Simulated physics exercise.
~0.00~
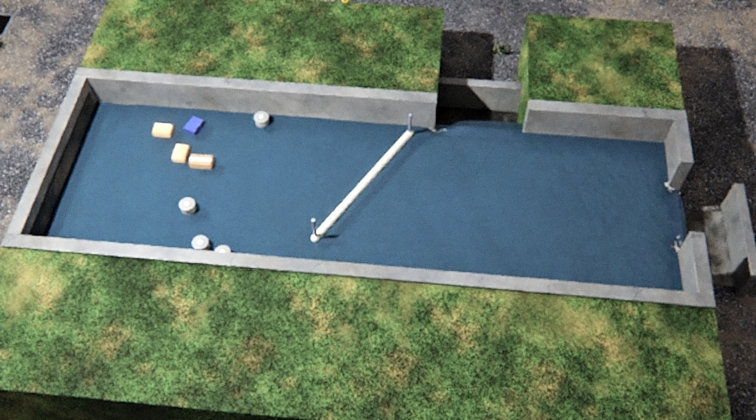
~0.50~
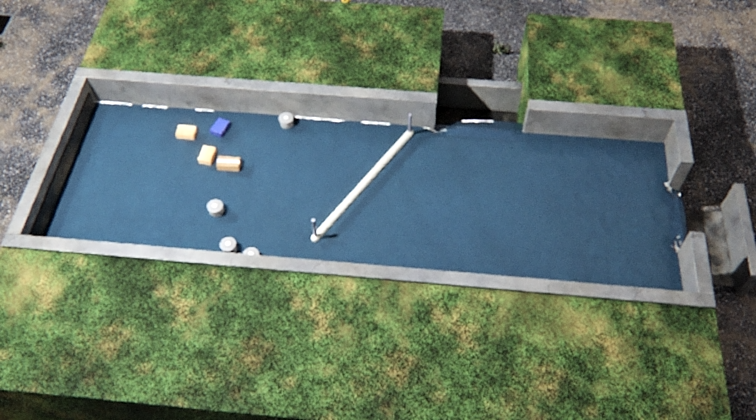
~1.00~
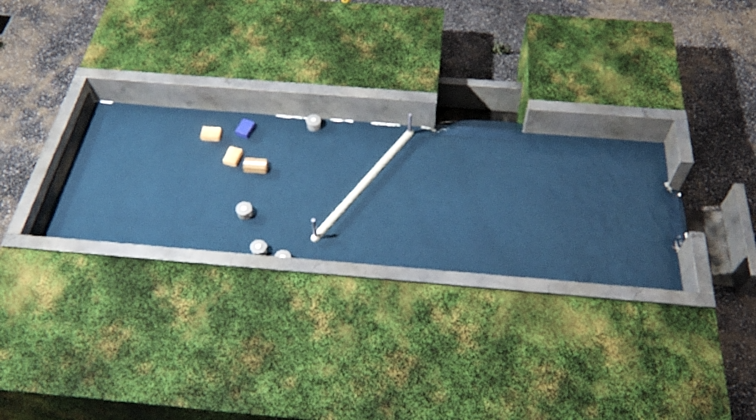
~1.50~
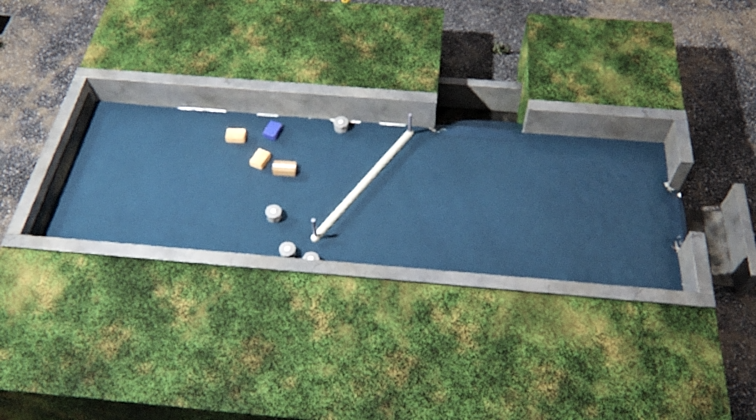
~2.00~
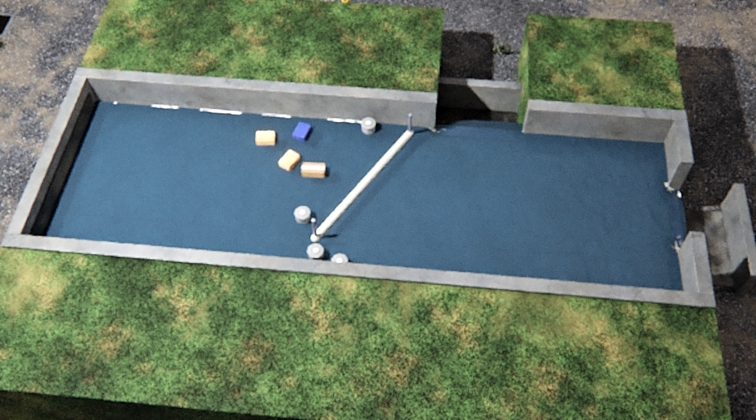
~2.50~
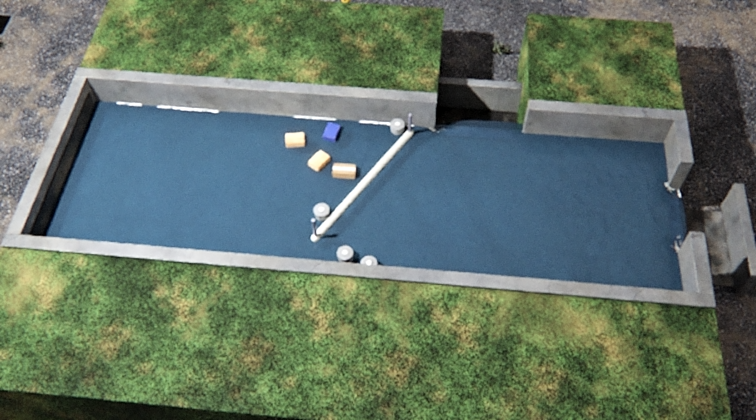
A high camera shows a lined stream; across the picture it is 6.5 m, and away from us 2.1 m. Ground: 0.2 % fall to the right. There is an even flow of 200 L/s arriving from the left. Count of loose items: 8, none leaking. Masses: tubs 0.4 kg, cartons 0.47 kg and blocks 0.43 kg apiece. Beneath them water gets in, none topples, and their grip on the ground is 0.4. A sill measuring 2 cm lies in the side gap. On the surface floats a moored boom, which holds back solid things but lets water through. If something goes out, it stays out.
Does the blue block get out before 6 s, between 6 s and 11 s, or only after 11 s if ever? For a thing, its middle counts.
It is going to hold on past the later limit.
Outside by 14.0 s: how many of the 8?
2.
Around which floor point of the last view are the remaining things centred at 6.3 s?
The average lands around (418, 183).
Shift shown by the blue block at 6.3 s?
Around 200 centimetres.
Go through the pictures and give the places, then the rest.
In the first frame, the blue block at (193, 124), afloat; 16 cm deep round most things; 0 of 8 have shifted.
In the second frame, the blue block at (220, 126) floats, 30 cm from its start; about 2370 L in view; 8 of 8 have shifted.
In the third frame, the blue block at (245, 127) floats, 59 cm from its start; 16 cm deep round most things; 8 of 8 have shifted.
In the fourth frame, the blue block at (272, 129), afloat, 90 cm from its start; 16 cm deep round most things; 8 of 8 have shifted.
In the fifth frame, the blue block at (302, 130) floats, 123 cm from its start; about 2380 L in view; 8 of 8 have shifted.
In the sixth frame, the blue block at (332, 130) floats, 157 cm from its start; about 2390 L in view; 8 of 8 have shifted.
After 3.5 s the blue block is near (390, 134), 2.2 m from its start, afloat; 0 of 8 are out; 8 afloat.
After 6.3 s the blue block is near (390, 133), 2.2 m from its start, afloat; 0 of 8 are out; 8 afloat.
After 10.0 s the blue block is near (390, 133), 2.2 m from its start, afloat; 0 of 8 are out; 8 afloat.
After 14.0 s the blue block is near (390, 133), 2.2 m from its start, afloat; 2 of 8 are out; 6 afloat.
